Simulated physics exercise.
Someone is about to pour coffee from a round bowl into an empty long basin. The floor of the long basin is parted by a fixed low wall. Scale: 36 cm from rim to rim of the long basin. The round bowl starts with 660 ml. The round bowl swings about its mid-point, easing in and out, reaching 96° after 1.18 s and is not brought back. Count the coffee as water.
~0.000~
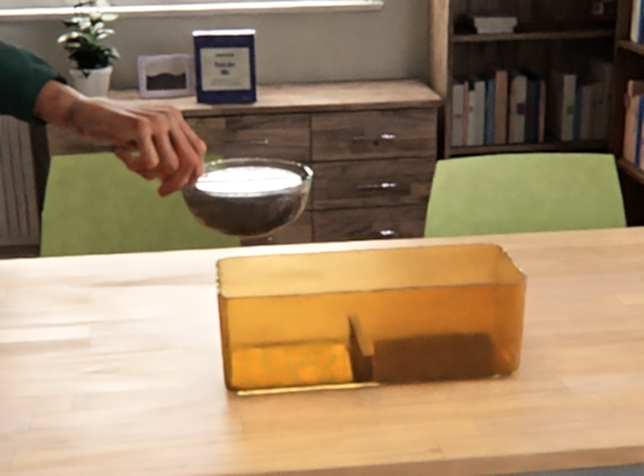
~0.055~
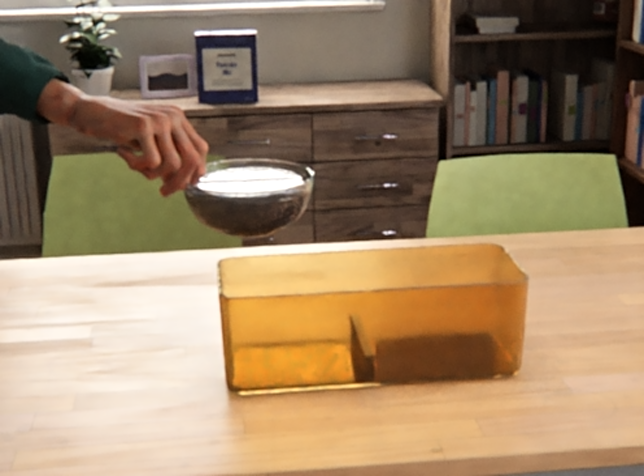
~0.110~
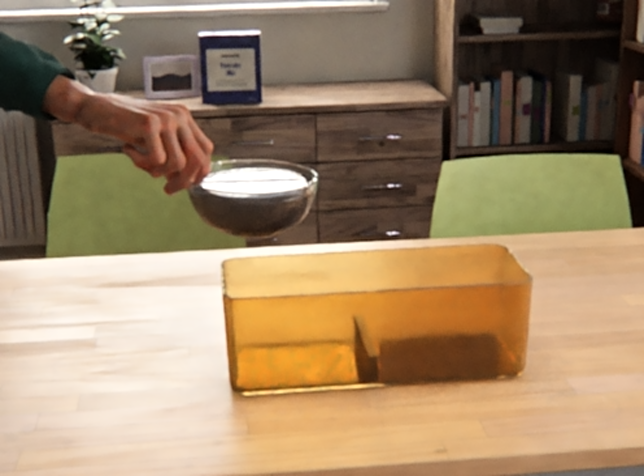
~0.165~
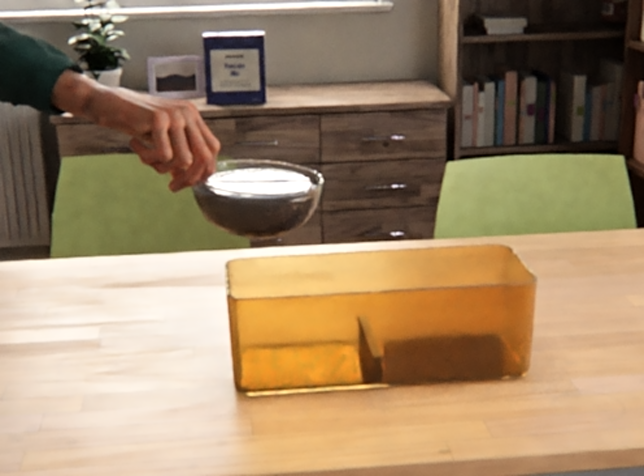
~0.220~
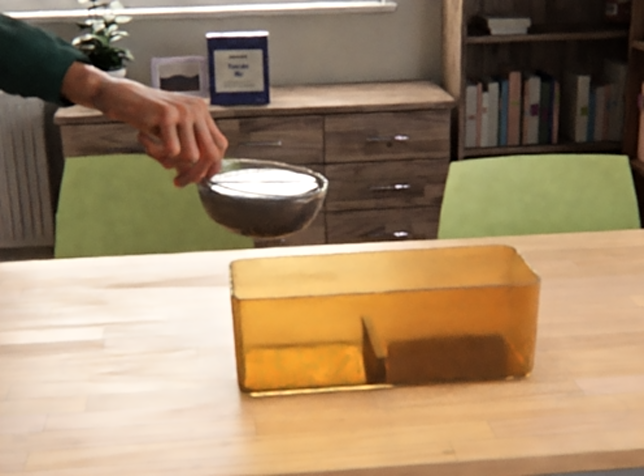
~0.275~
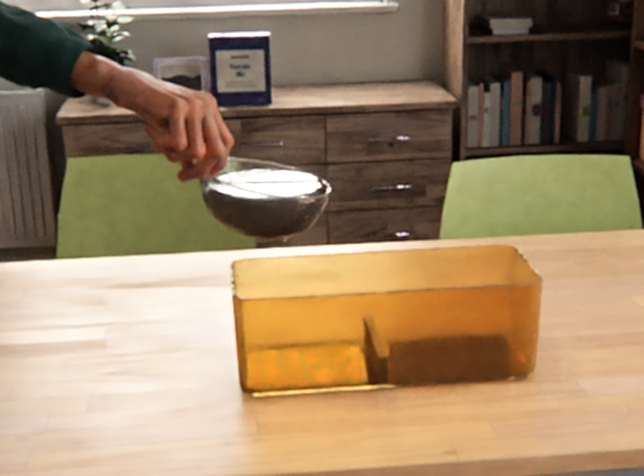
A room with a pale wooden table, green chairs, a drawer cabinet and bookshelves is seen from the front, slightly above the tabletop. A hand in a dark green sleeve holds a round glass bowl of dark liquid, above and left of a long, translucent amber basin with a low inner wall. The hand gradually tilts the bowl rightward, while the view drifts slightly left.
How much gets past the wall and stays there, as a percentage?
About 54 per cent.
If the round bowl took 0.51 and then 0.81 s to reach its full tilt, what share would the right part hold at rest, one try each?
First 40, then 45 per cent.
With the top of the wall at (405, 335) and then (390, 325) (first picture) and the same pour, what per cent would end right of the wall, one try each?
First 15, then 5 per cent.
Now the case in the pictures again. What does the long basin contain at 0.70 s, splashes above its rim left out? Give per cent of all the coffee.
About 32 per cent.
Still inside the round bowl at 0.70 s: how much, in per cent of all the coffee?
Some 38 per cent.
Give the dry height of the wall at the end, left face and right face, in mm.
Some 22 mm on the left and 20 mm on the right.
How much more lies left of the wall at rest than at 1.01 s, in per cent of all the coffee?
Near 5 in a hundred.
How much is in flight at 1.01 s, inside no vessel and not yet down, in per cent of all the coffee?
Near 3 in a hundred.
Then, 0.70 s in, the tilt is 61° and 38 per cent is still to pour, 10 is left of the wall and 23 right of it.
Then, 1.01 s in, the tilt is 91° and 3 per cent is still to pour, 40 is left of the wall and 54 right of it.
Then, 1.33 s in, the tilt is 96° and 0 per cent is still to pour, 45 is left of the wall and 54 right of it.
Then, 1.68 s in, the tilt is 96° and 0 per cent is still to pour, 45 is left of the wall and 54 right of it.
Finally, 45 per cent lies left of the wall, 54 right of it and 0 outside.
